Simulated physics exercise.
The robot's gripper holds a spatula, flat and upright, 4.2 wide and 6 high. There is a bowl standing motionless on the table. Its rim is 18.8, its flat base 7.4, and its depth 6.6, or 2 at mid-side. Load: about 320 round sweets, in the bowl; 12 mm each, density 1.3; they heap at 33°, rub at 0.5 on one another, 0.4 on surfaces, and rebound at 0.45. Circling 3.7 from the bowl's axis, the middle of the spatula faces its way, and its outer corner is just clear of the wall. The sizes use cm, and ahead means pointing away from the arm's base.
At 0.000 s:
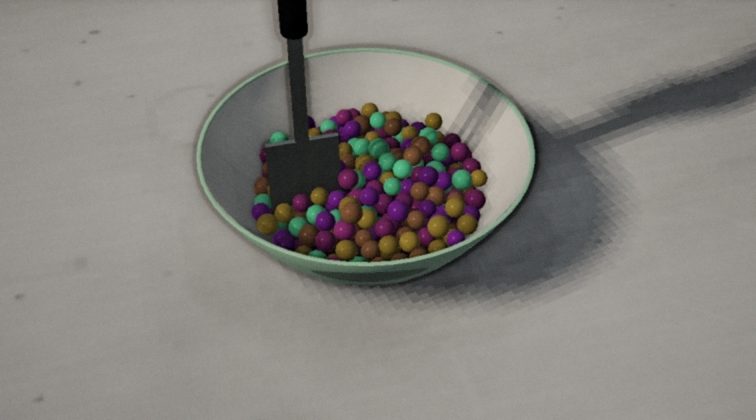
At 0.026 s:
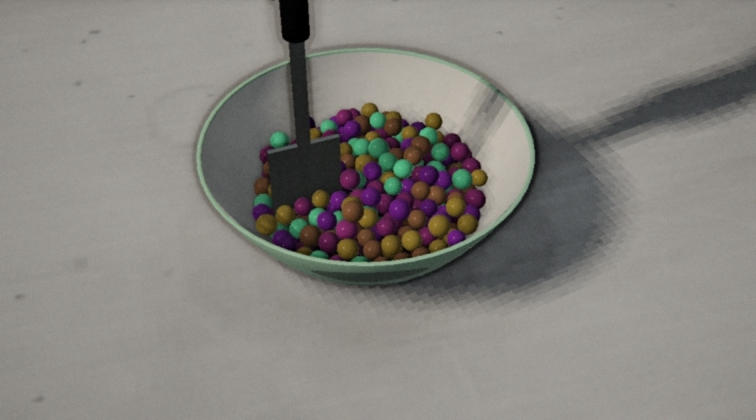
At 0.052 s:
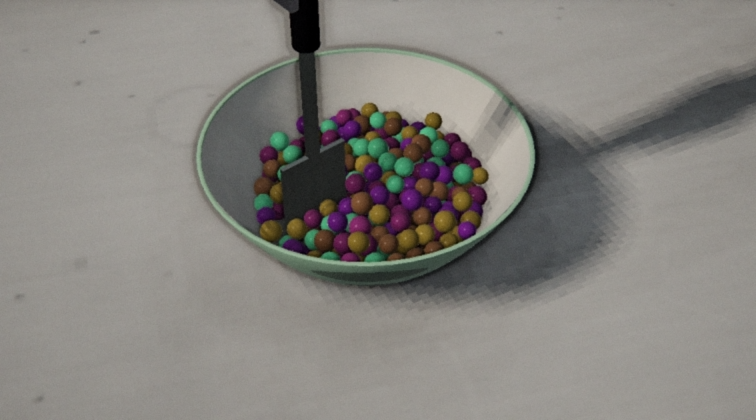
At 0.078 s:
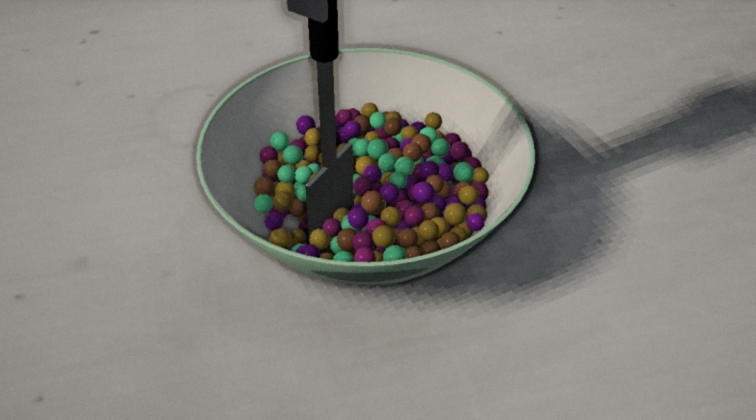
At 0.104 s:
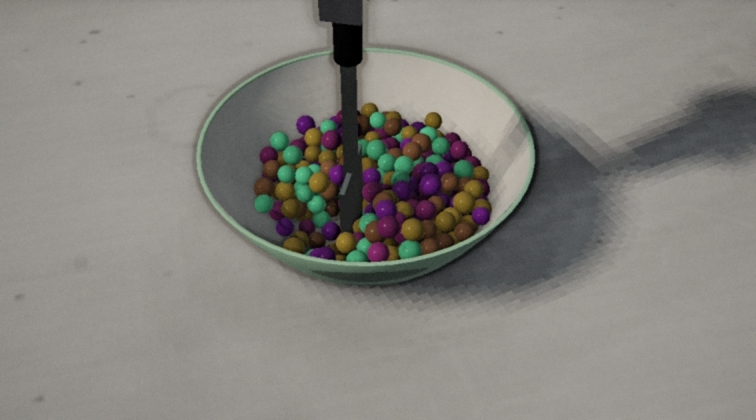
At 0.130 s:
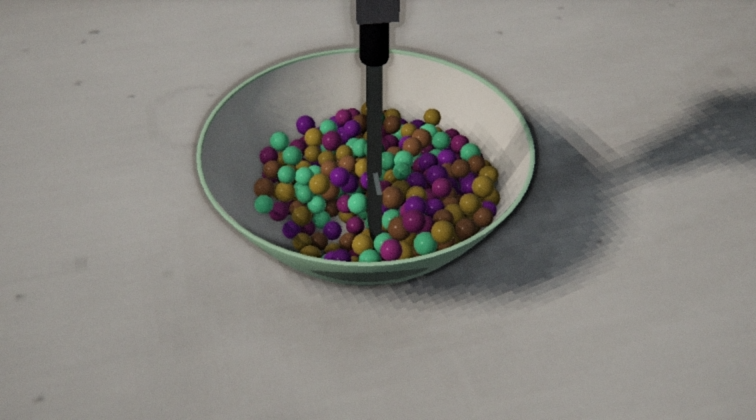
A dark spatula, gripped from above by a black robot gripper, sweeps from the left of a bowl toward its middle, turning edge-on and pushing through round sweets that shift and roll around it. The pale bowl with a green rim stands still, heaped with purple, magenta, green, brown and mustard sweets. The setting is a grey tabletop seen from above at an angle by a still camera.
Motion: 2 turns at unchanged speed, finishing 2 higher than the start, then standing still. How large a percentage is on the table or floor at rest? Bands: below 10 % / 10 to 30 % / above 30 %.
Between 10 and 30 %.
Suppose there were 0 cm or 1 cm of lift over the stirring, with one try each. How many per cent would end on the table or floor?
Roughly 30 and 25 per cent.
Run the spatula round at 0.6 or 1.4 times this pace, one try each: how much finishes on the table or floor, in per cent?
First try close to 5, second close to 35, in per cent.
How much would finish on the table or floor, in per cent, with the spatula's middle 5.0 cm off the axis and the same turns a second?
Near 15 %.
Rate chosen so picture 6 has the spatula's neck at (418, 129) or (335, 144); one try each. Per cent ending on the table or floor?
First try: About 40 %; second try: About 5 %.
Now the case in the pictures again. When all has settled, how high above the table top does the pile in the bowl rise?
The peak stands near 6.5 centimetres up.
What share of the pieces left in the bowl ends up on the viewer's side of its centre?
About 50 per cent.
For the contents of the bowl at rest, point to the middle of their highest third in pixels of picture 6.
Looks like roughly (365, 180) to me.
After 0.46 s, 332° round, highest piece 9 above the table; 280 in the bowl, 31 on the table or floor, 10 in flight or on the tool.
After 0.79 s, 220° round, highest piece 7 above the table; 267 in the bowl, 53 on the table or floor, 1 in flight or on the tool.
After 1.15 s, 0° round, highest piece 6 above the table; 267 in the bowl, 54 on the table or floor.
After 1.85 s, 0° round, highest piece 6 above the table; 267 in the bowl, 54 on the table or floor.
In the end, 267 in the bowl, 54 on the table or floor. That is 17 % on the table or floor.
